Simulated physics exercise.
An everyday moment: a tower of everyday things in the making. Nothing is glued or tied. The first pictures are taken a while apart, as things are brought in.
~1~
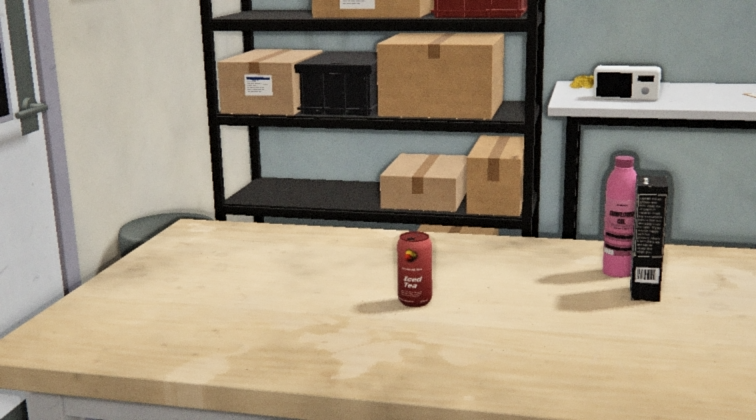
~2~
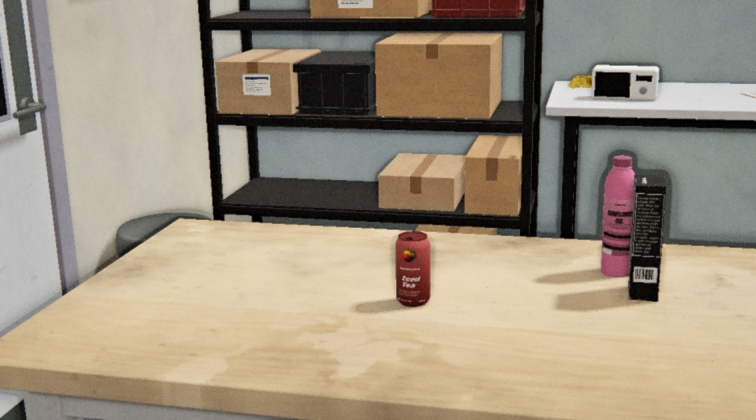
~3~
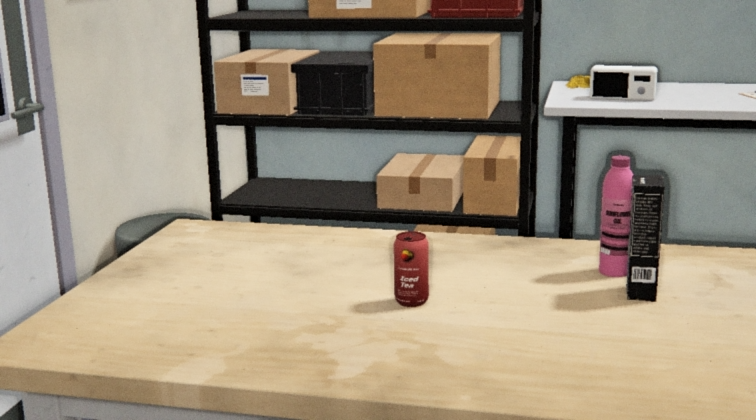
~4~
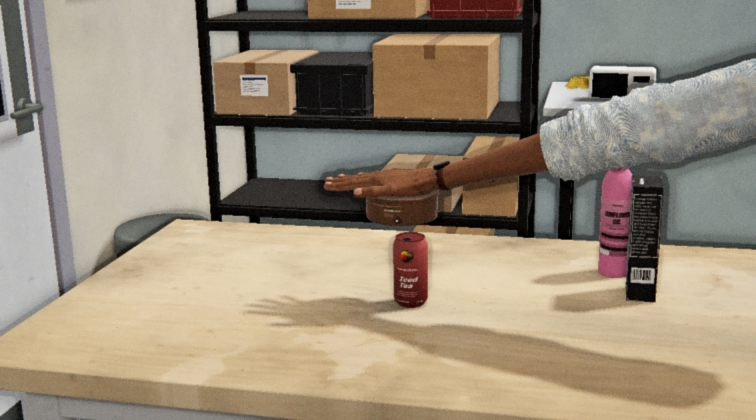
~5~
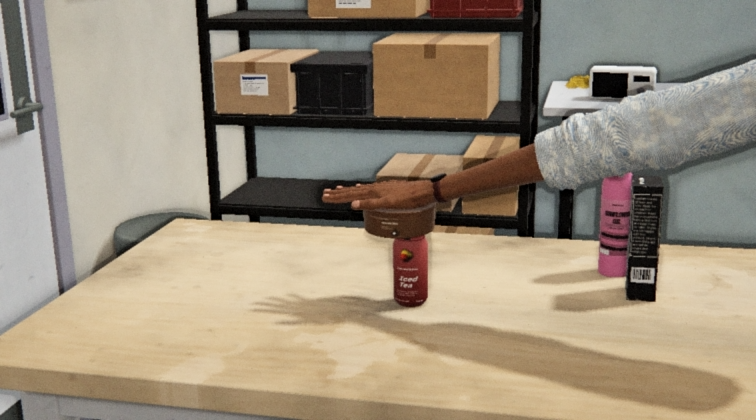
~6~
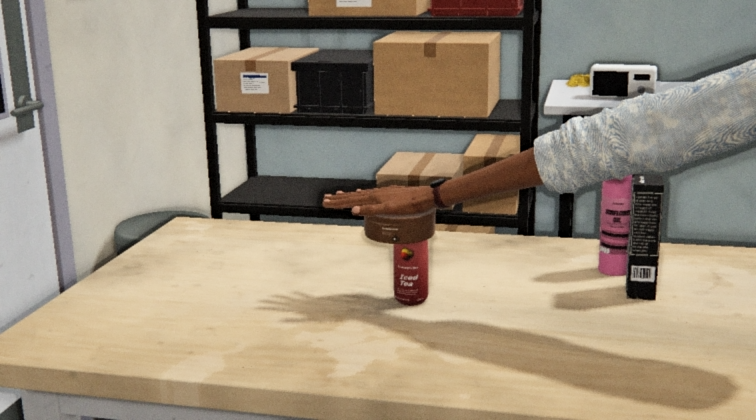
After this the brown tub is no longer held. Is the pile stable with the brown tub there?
It keeps its balance.
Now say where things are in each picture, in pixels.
The last thing is not in view yet; pink bottle (621, 216), in the first frame.
The last thing is not in view yet; black carton (646, 238), in the second frame.
The last thing is not in view yet; red can (411, 270), in the third frame.
Coming down; brown tub (402, 204); pink bottle (617, 217), in the fourth frame.
Coming down; brown tub (399, 216); black carton (644, 239), in the fifth frame.
In place under the hand; brown tub (400, 221); red can (411, 268), in the sixth frame.
Then, 0.20 s past the last view, nothing moves.
Then, 0.60 s past the last view, brown tub resting near (400, 221).
Finally, all 4 still in place. Final places as the last picture's camera would see them, brown tub near (400, 221). The pile stays up.
